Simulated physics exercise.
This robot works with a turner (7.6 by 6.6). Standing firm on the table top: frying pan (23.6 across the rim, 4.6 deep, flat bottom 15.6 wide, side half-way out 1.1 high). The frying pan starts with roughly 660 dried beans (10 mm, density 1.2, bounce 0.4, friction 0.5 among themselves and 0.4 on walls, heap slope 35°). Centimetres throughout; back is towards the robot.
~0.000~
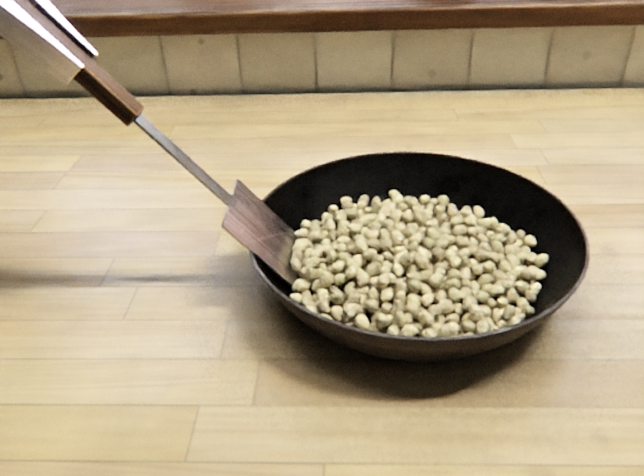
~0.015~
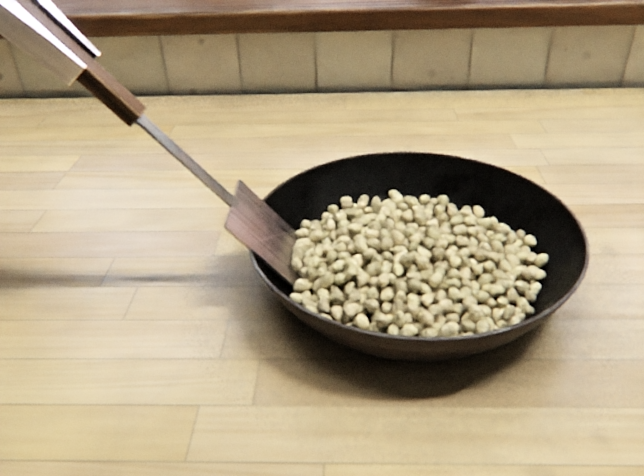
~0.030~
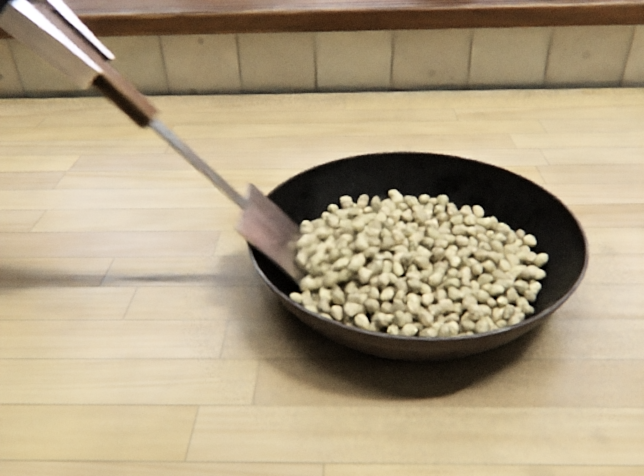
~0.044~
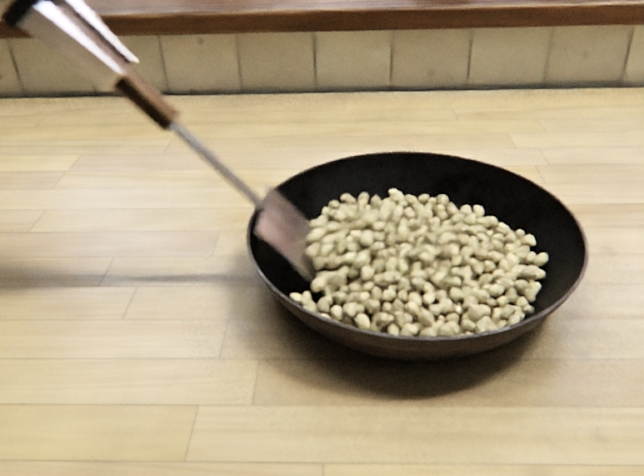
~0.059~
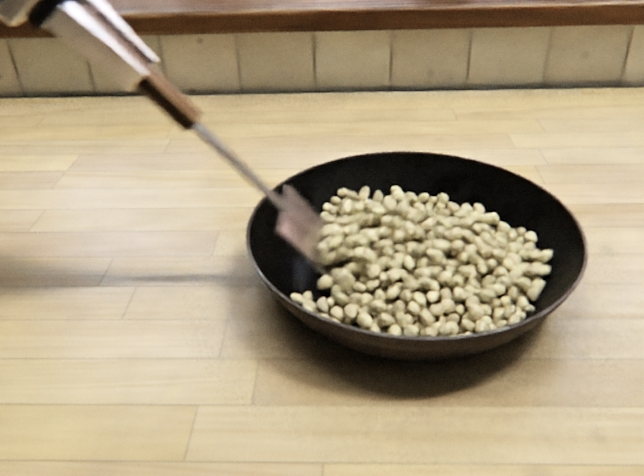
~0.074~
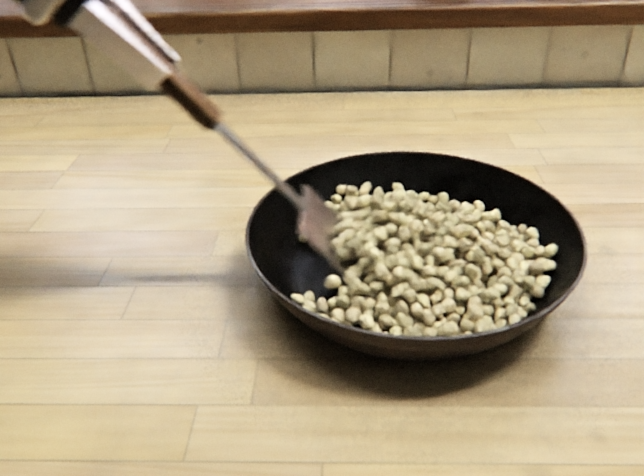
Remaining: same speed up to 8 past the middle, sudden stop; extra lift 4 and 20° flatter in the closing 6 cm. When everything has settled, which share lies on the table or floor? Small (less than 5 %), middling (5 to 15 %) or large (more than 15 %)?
Share on the table or floor: Large (more than 15 %).
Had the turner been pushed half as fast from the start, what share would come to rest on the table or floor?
In that case some 5 per cent.
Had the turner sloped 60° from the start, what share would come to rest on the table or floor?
In that case some 20 per cent.
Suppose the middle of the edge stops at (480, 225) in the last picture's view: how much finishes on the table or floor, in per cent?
About 5 per cent.
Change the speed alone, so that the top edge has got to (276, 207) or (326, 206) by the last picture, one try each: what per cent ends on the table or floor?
Some 10 and 20 per cent.
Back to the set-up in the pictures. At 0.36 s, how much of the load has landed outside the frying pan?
About 20 per cent.
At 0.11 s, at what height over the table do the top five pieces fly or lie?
About 5 cm.
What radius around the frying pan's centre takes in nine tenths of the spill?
Some 35 cm.
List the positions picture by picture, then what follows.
In the first picture, the turner top edge at (230, 201), sloping 50°; upper third of the load around (407, 253), from x 295 to 540, top at y 195; 660 in the frying pan.
In the second picture, the turner top edge at (232, 202), sloping 50°; upper third of the load around (407, 253), from x 295 to 540, top at y 195.
In the third picture, the turner top edge at (244, 205), sloping 50°; upper third of the load around (402, 251), from x 295 to 540, top at y 195.
In the fourth picture, the turner top edge at (263, 207), sloping 50°; upper third of the load around (399, 249), from x 295 to 540, top at y 195.
In the fifth picture, the turner top edge at (283, 207), sloping 50°; upper third of the load around (402, 244), from x 300 to 545, top at y 190.
In the sixth picture, the turner top edge at (302, 207), sloping 50°; upper third of the load around (409, 242), from x 300 to 550, top at y 190; 660 in the frying pan.
After 0.11 s, sloping 50°, highest piece 6 above the table; 660 in the frying pan.
After 0.15 s, sloping 43°, highest piece 6 above the table; 660 in the frying pan.
After 0.36 s, sloping 30°, highest piece 6 above the table; 531 in the frying pan, 118 on the table or floor, 11 on the blade or in flight.
After 1.41 s, sloping 30°, highest piece 5 above the table; 531 in the frying pan, 129 on the table or floor.
In the end, 531 in the frying pan, 129 on the table or floor. That is 20 % on the table or floor.
